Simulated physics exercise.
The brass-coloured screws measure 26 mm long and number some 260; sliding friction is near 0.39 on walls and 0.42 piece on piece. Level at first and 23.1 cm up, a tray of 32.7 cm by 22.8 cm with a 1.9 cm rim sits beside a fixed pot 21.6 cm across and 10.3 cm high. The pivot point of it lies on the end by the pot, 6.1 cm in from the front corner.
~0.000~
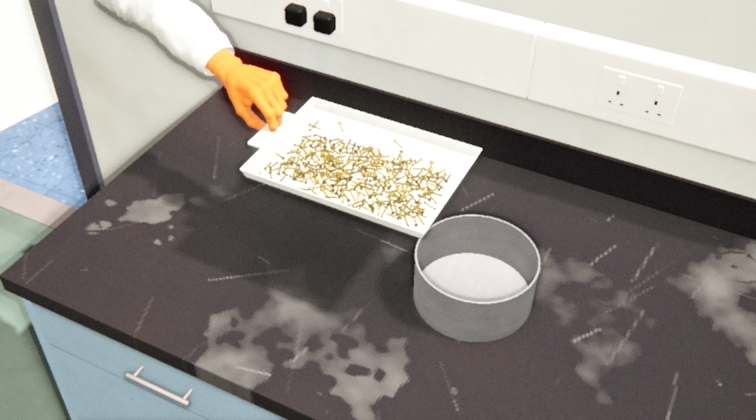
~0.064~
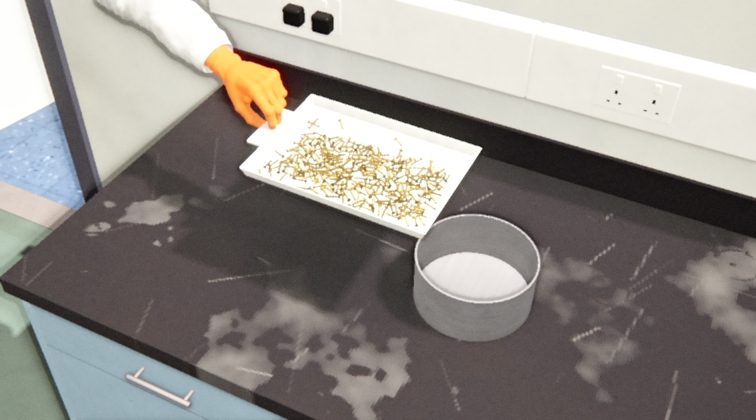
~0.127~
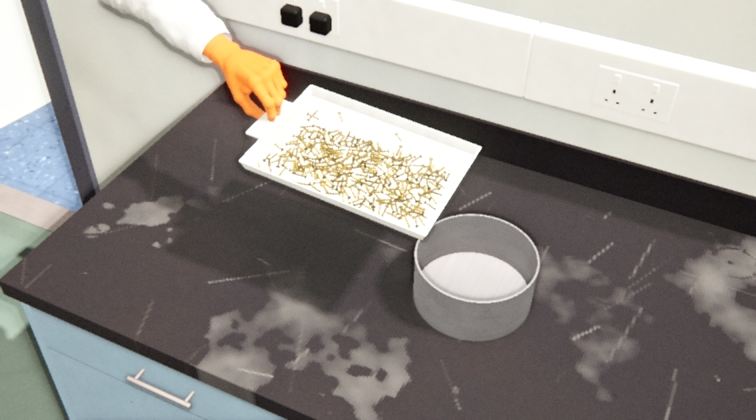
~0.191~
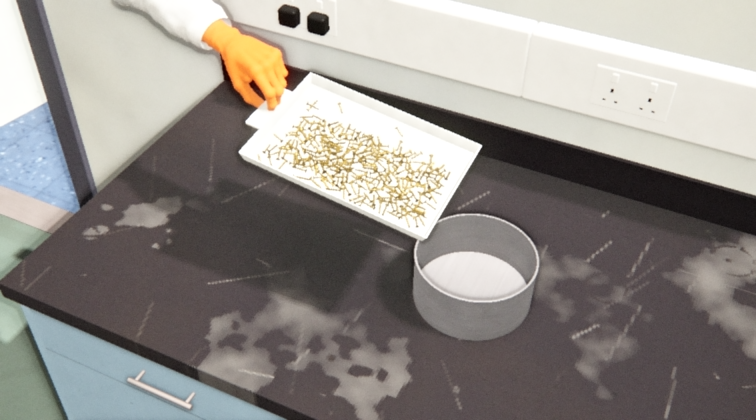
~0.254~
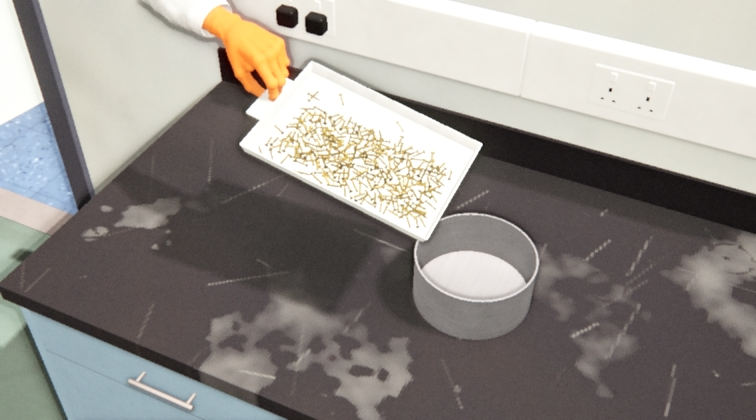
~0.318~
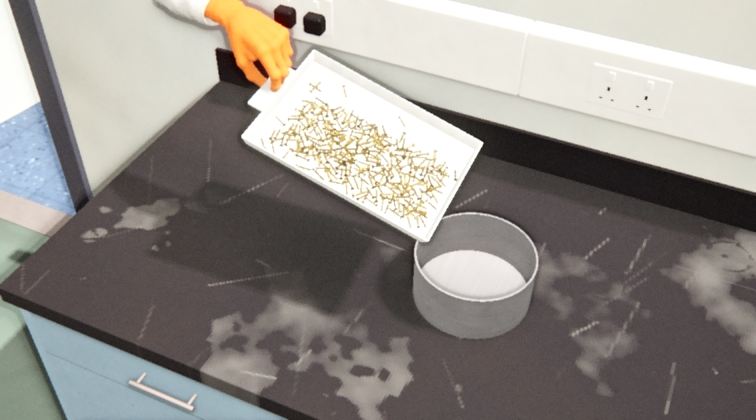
A white tray scattered with small brass-coloured screws started out level above a dark, stained worktop, then an orange-gloved hand raised its left end, slanting it down toward a round grey pot on the right.
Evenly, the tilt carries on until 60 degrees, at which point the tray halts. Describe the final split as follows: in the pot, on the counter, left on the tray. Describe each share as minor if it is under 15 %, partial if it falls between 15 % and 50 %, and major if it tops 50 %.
Pot: A sizeable amount. Counter: A sizeable amount. Tray: A sizeable amount.
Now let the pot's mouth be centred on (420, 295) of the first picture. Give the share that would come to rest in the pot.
Close to 70 in a hundred.
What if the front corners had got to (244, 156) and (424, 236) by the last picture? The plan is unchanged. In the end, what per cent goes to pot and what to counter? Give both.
Pot 5, counter 75.
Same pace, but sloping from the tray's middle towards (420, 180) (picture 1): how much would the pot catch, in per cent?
My best guess is some 75 per cent.
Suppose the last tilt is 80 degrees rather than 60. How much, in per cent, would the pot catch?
About 45 in a hundred would end up in the pot.
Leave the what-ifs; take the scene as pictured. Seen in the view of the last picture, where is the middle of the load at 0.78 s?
The load's centre is near (426, 202) at that time.
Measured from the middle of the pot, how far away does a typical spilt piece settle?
18 cm.
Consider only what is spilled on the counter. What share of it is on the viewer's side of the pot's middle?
Roughly 100 per cent.
After 0.60 s, tilt 40 degrees; the tray holds 100 %, the pot 0 %.
After 0.78 s, tilt 53 degrees; the tray holds 100 %, the pot 0 %.
Then, at 1.08 s, tilt 60 degrees; the tray holds 30 %, the pot 25 %.
At rest (2.3 s), pot 35 %, counter 45 %, tray 20 %.
